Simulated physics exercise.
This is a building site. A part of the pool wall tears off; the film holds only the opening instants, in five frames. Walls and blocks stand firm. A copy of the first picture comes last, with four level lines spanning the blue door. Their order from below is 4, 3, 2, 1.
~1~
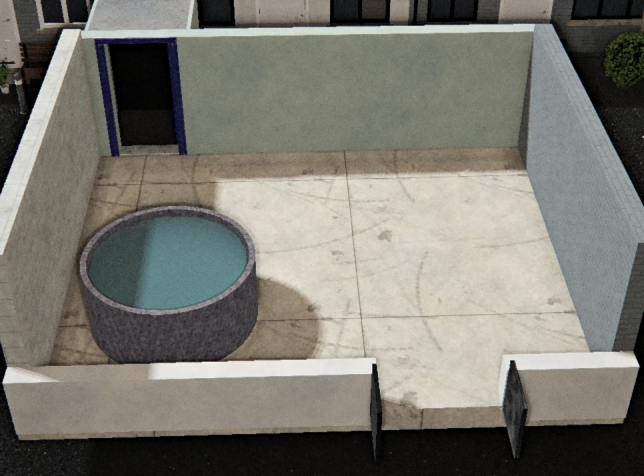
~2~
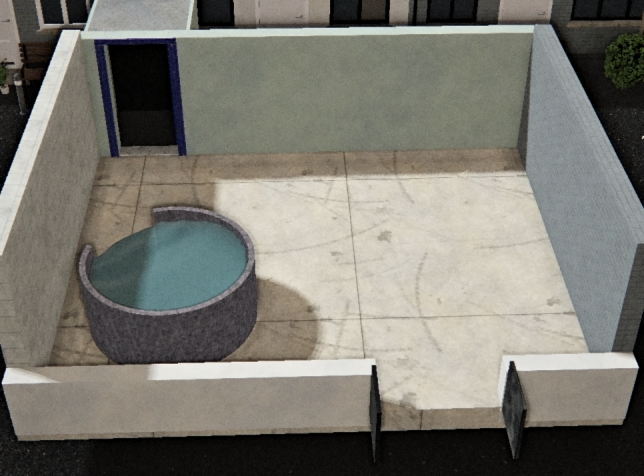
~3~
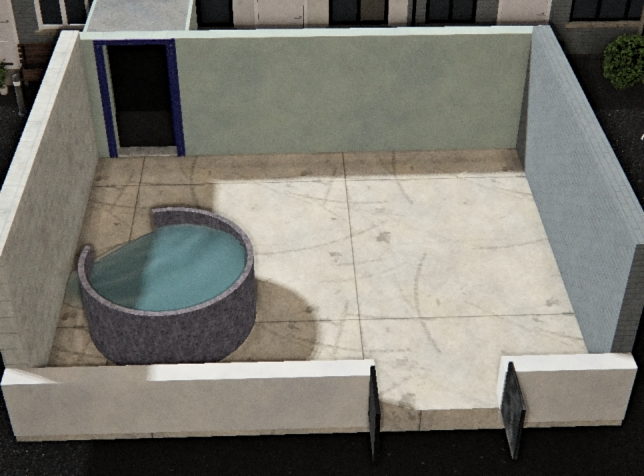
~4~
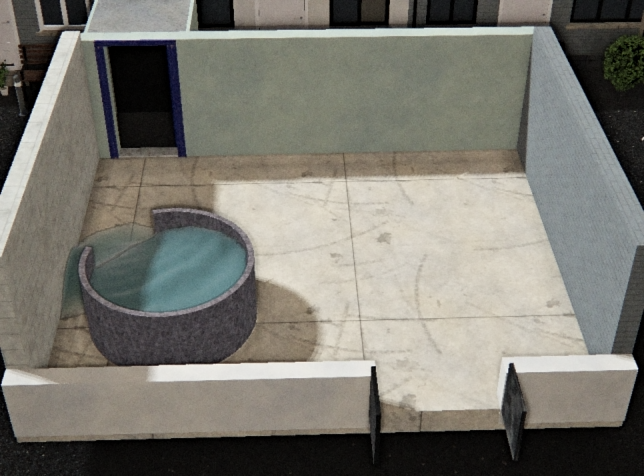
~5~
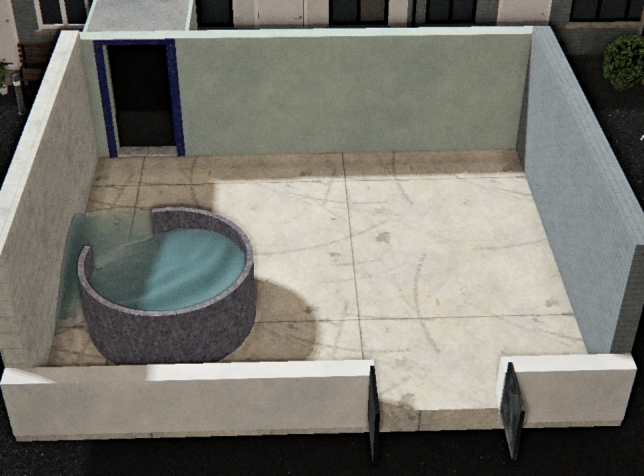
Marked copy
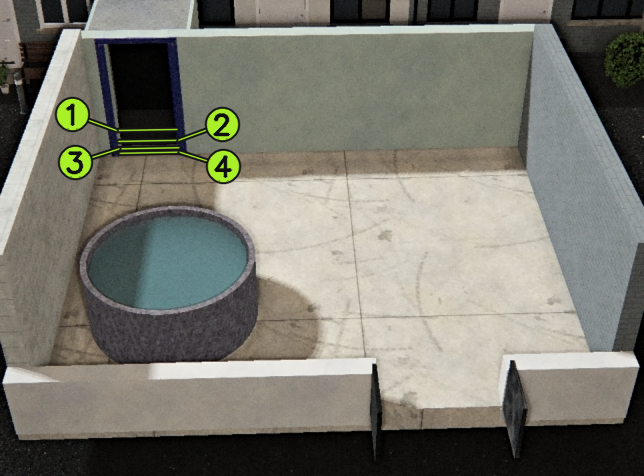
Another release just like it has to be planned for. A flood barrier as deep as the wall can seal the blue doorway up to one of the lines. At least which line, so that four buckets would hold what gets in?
That is mark 1.
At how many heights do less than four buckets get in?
One of them.
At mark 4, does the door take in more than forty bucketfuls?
Yes, clearly.
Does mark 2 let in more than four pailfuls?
Yes, that goes wrong.
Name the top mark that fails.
Mark 2.
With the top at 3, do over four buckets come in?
Yes.
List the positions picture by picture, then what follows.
Water in the pool at rest, its middle at (169, 262); foot of the blue doorway at (150, 155); open gate at (440, 353).
Water covers 1 % of the ground, its front hidden from here.
Water covers 3 % of the ground and shows as far out as (68, 283).
Water covers 5 % of the ground and shows as far out as (63, 299).
Water covers 8 % of the ground and shows as far out as (85, 214).
On the marked copy, 1 at (147, 129); 2 at (148, 140); 3 at (149, 148); 4 at (149, 152); from the bottom up 4, 3, 2, 1.
With 1, a bucket or two gets in.
With 2, some 15 bucketfuls get in.
With 3, dozens of bucketfuls pour in.
With 4, dozens of bucketfuls pour in.
